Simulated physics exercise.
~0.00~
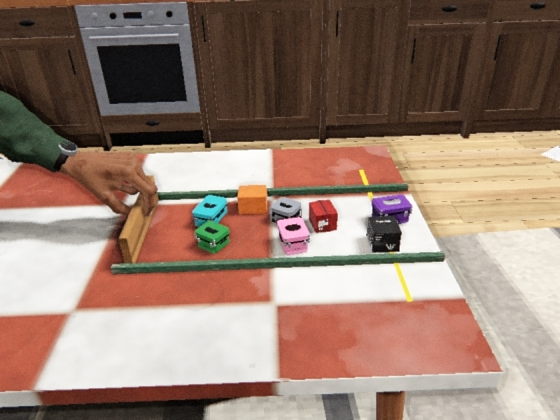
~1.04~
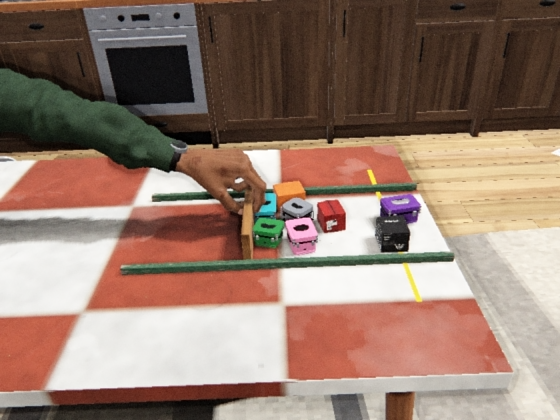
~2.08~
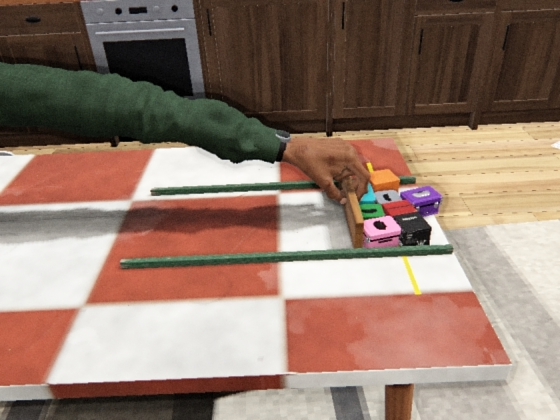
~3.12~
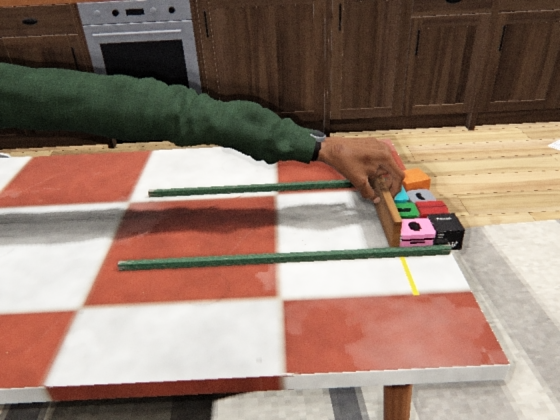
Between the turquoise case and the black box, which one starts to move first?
The turquoise case starts to move first, pushed right by the board while the black box is still at rest. The black box only shifts later, as the board nears the table edge.
